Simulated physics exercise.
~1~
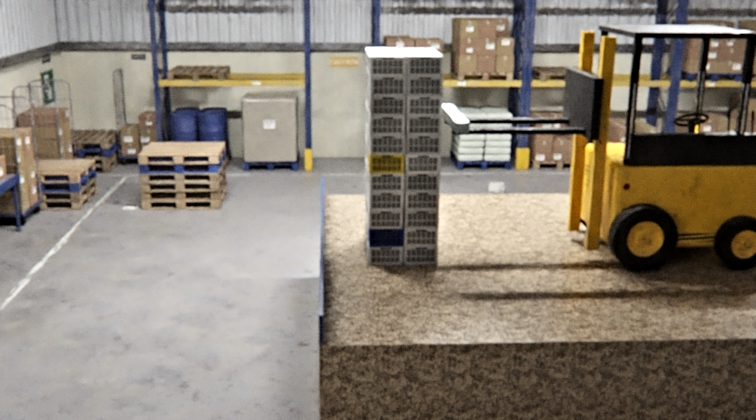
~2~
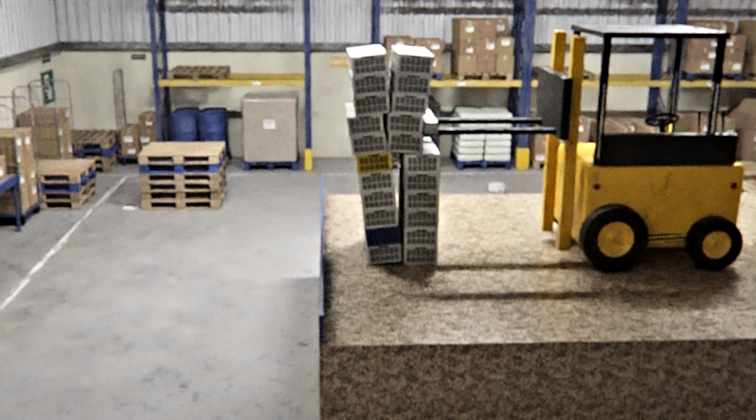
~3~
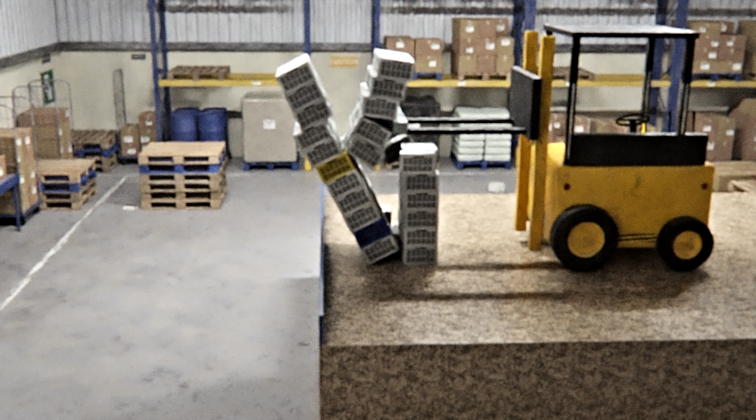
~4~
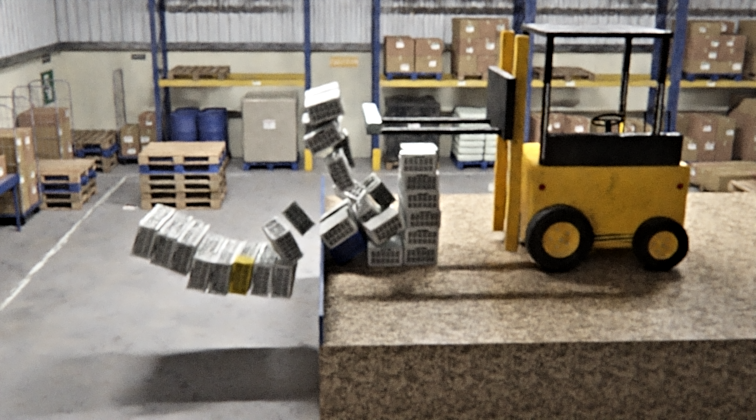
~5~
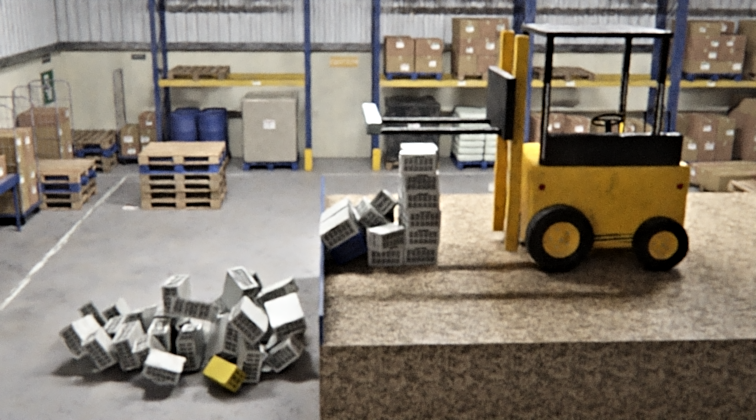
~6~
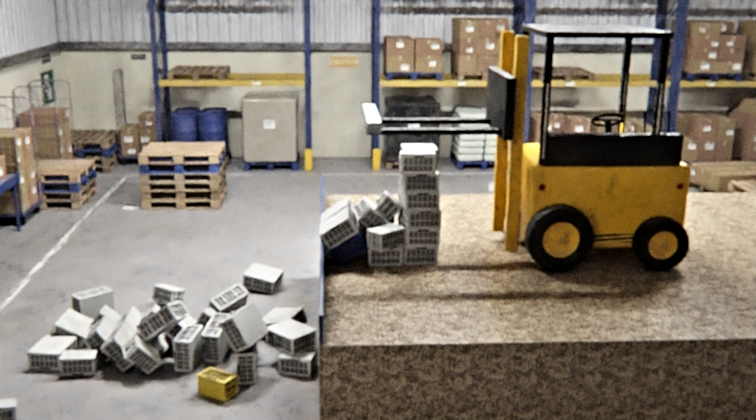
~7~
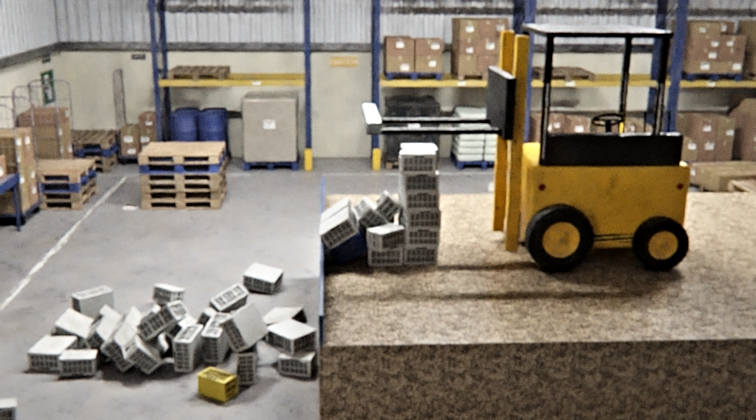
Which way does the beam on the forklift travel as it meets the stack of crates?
The beam travels to the left, carried by the forklift as it drives toward the edge of the deck.
